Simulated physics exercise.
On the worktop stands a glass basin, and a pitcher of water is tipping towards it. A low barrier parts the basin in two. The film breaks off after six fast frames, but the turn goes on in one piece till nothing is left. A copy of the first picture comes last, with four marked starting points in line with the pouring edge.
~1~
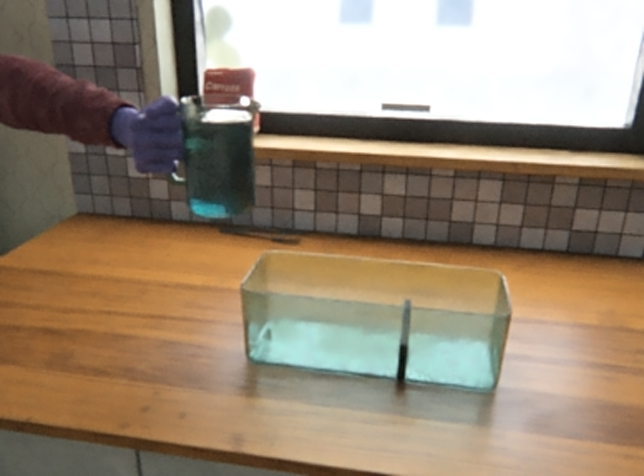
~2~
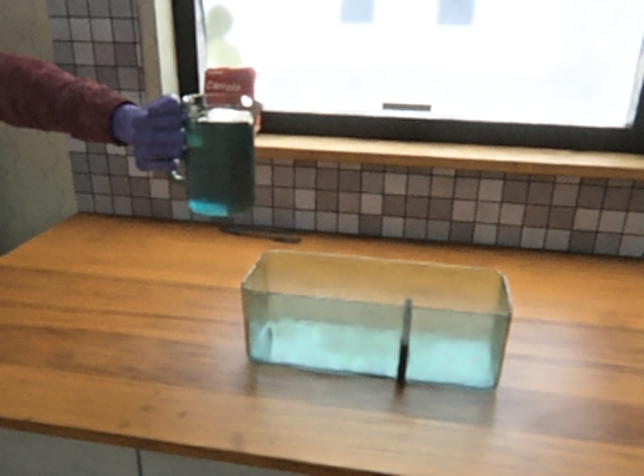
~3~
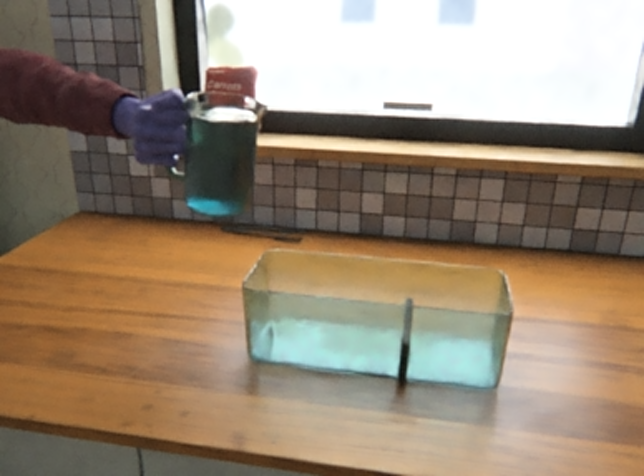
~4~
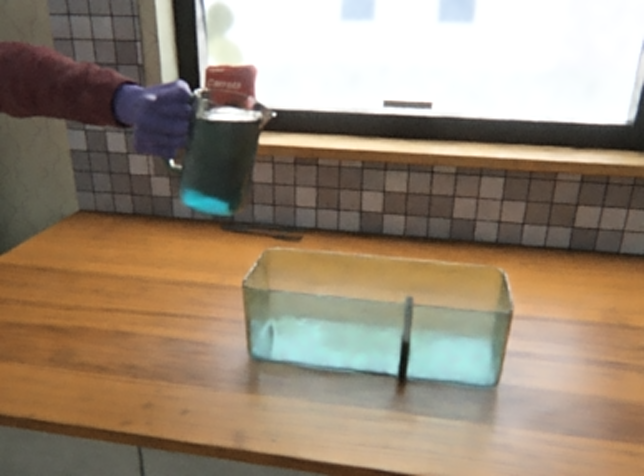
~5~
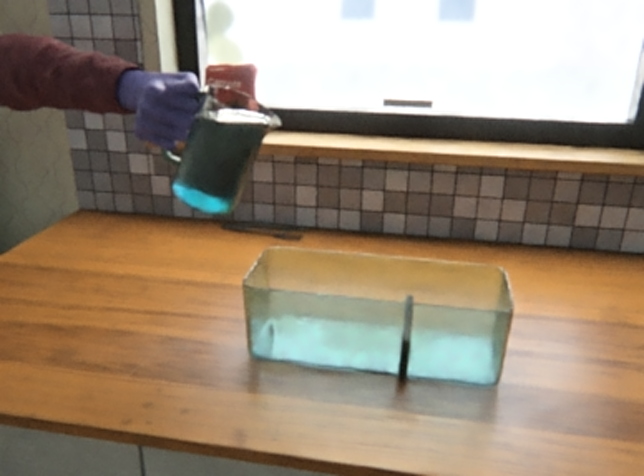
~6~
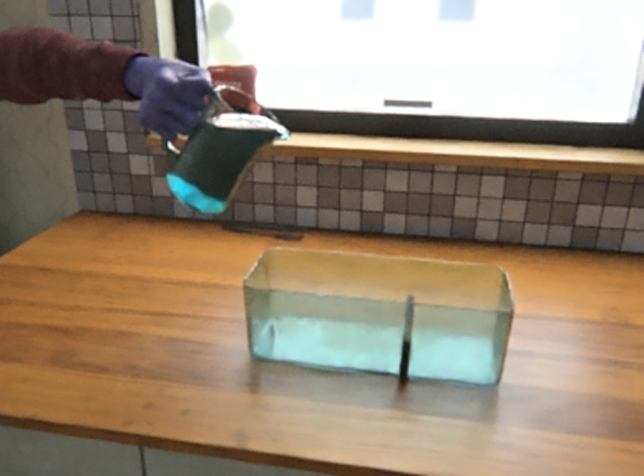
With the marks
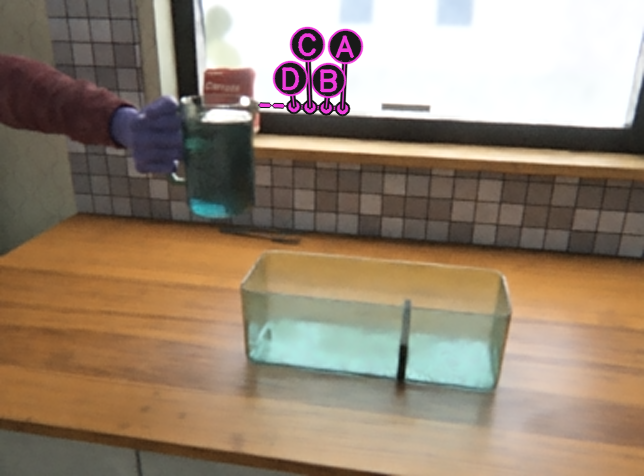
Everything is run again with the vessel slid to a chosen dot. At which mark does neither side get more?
I would pick dot A.
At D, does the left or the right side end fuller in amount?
The left side.
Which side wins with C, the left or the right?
The left one.
In magenta, A at (342, 108); B at (326, 108); C at (309, 107); D at (293, 106).
With A, about 50 % ends left of the wall and 48 % right of it.
With B, about 85 % ends left of the wall and 11 % right of it; 4 % is lost outside.
With C, about 94 % ends left of the wall and 3 % right of it; 3 % is lost outside.
With D, about 94 % ends left of the wall and 4 % right of it.
